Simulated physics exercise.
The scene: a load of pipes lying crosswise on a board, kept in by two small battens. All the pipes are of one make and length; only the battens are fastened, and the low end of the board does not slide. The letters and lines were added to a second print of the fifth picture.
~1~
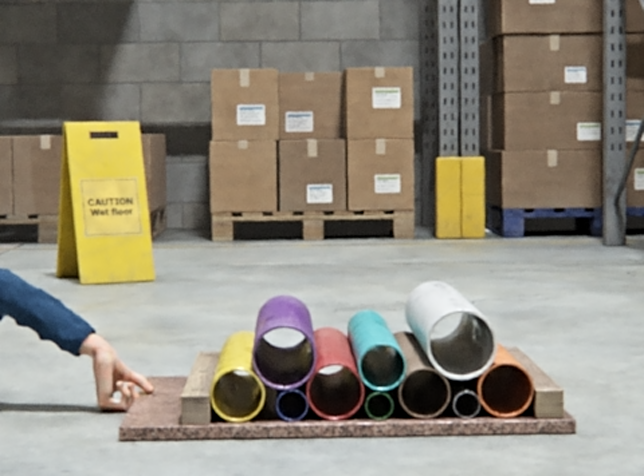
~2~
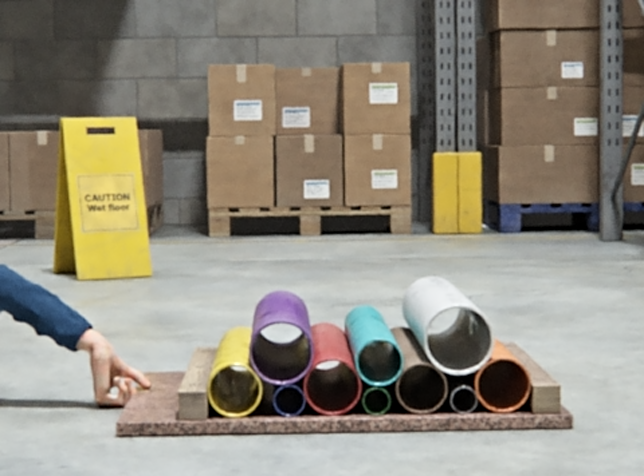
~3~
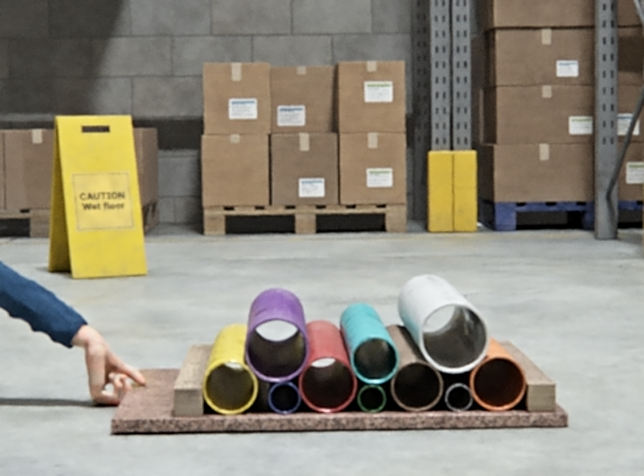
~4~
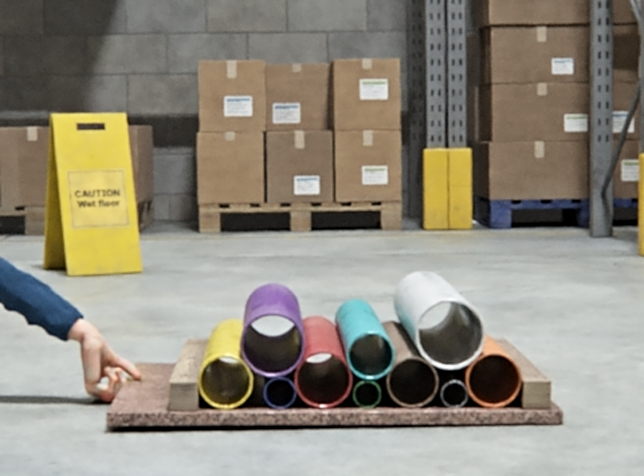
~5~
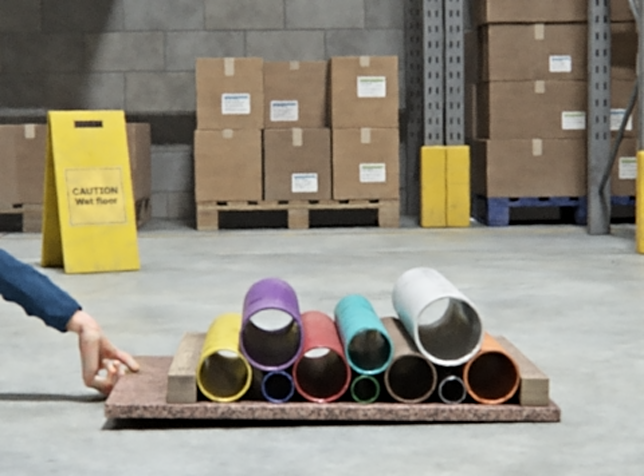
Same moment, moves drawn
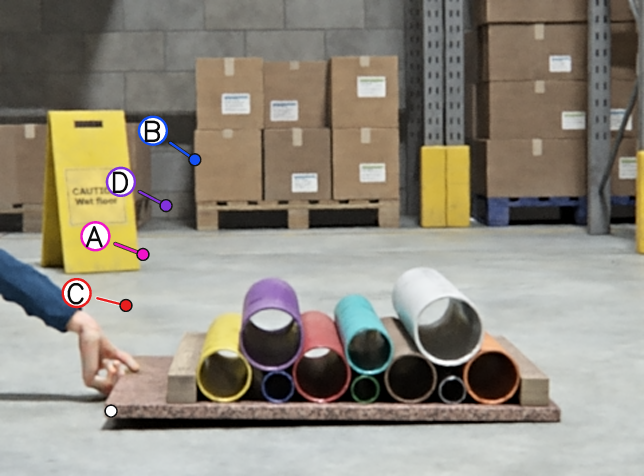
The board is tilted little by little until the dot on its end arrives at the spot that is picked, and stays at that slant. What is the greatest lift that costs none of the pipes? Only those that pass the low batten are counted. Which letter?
Mark B is as high as it can go.
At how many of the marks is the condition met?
Four of them.
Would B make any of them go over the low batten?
No.
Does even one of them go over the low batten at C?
At C: No.
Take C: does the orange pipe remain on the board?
Yes.
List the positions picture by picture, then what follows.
Red pipe (335, 391); brown pipe (424, 393), in the first picture.
Brown pipe (421, 388); grey pipe (464, 400), in the second picture.
Board (334, 381); yellow pipe (230, 387); blue pipe (284, 398); red pipe (328, 384), in the third picture.
Board (330, 377); yellow pipe (225, 382); blue pipe (280, 393); grey pipe (454, 394), in the fourth picture.
Board (328, 372); yellow pipe (224, 375); blue pipe (278, 387), in the fifth picture.
On the marked copy, A at (143, 254); B at (195, 160); C at (126, 306); D at (166, 205); the white dot at (111, 411).
Following B. Soon after the start, board at 20°.
Later, board at 36°.
In the end, board at 36°, none over the low batten.
As for the rest, A none over the low batten; C none over the low batten; D none over the low batten.
